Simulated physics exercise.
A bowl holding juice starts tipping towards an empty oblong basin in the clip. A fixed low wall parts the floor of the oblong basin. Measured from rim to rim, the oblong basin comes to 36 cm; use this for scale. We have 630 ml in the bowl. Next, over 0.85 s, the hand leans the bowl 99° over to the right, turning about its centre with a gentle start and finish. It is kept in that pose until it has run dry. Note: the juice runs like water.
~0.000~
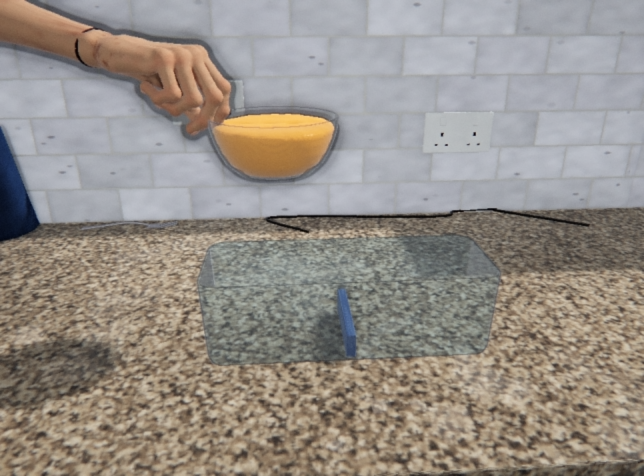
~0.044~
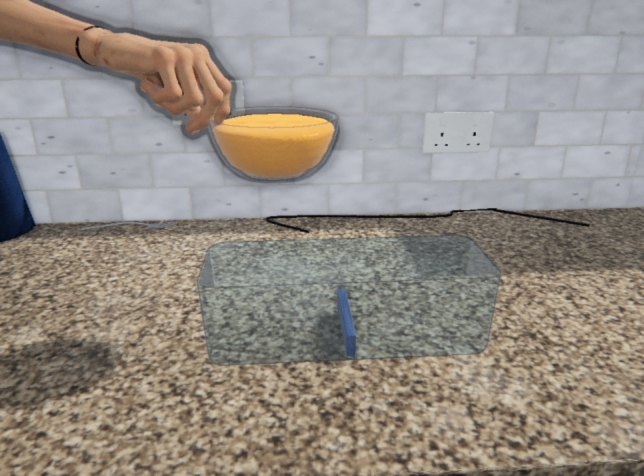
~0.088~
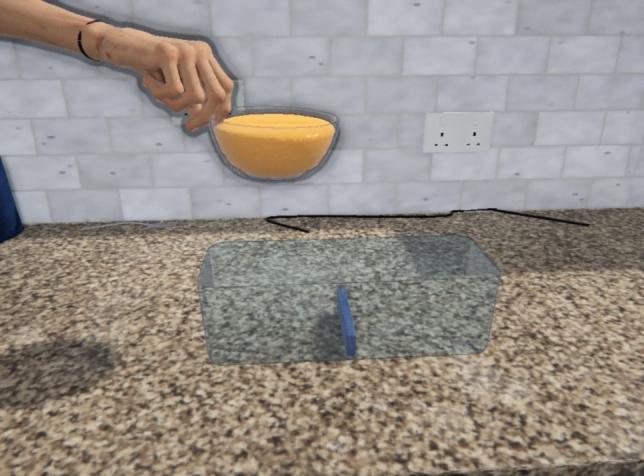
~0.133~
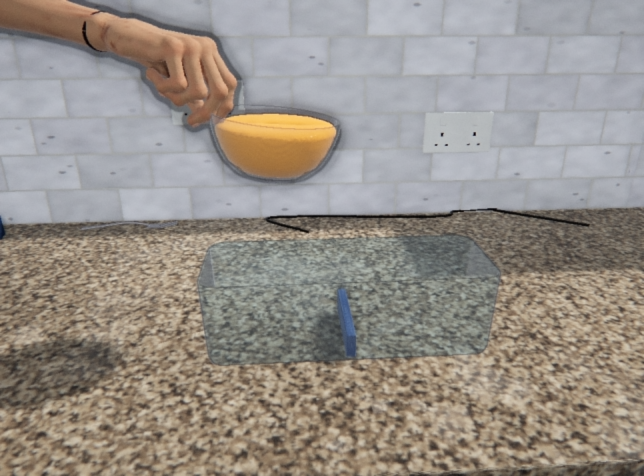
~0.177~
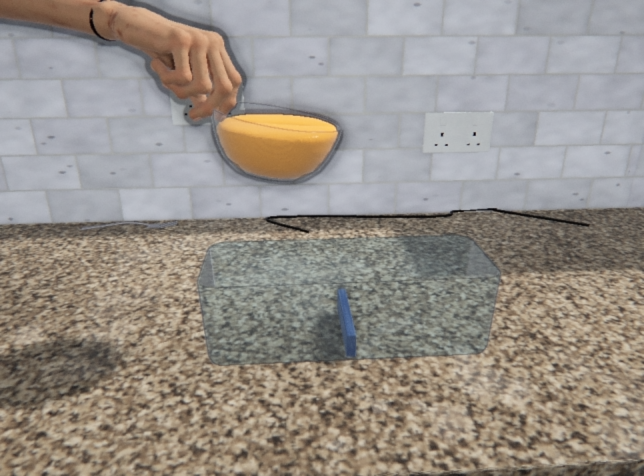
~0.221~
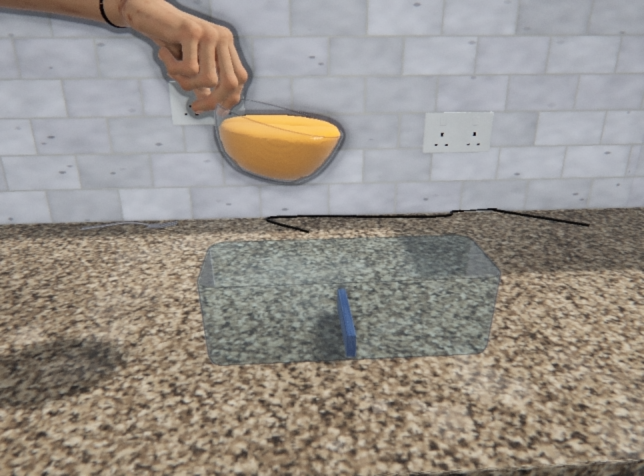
In this clip, a hand holds a yellow-orange bowl above a clear oblong basin with a blue divider on a speckled countertop, then slowly leans the bowl slightly to the right as the arm shifts and a blue shape at left disappears.
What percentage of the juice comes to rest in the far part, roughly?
79 %.
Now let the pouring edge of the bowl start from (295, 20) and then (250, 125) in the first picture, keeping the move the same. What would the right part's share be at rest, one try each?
The first try gives around 70 percent, the second around 15 percent.
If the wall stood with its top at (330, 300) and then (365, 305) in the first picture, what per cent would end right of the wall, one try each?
Respectively close to 95 and 75 %.
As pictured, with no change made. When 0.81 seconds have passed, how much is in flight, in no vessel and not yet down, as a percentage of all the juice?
Around 7 percent of the liquid.
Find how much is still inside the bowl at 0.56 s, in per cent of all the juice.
Some 32 % of it is still there.
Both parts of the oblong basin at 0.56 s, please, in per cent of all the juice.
0 left and 22 right, roughly.
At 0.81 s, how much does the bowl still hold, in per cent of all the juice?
1 %.
Then, 0.56 s in, the tilt is 73° and 32 per cent is still to pour, 0 is left of the wall and 22 right of it.
Then, 0.81 s in, the tilt is 98° and 1 per cent is still to pour, 13 is left of the wall and 79 right of it.
Then, 1.07 s in, the tilt is 99° and 0 per cent is still to pour, 18 is left of the wall and 81 right of it.
Then, 1.35 s in, the tilt is 99° and 0 per cent is still to pour, 19 is left of the wall and 80 right of it.
Finally, 20 per cent lies left of the wall, 79 right of it and 1 outside.
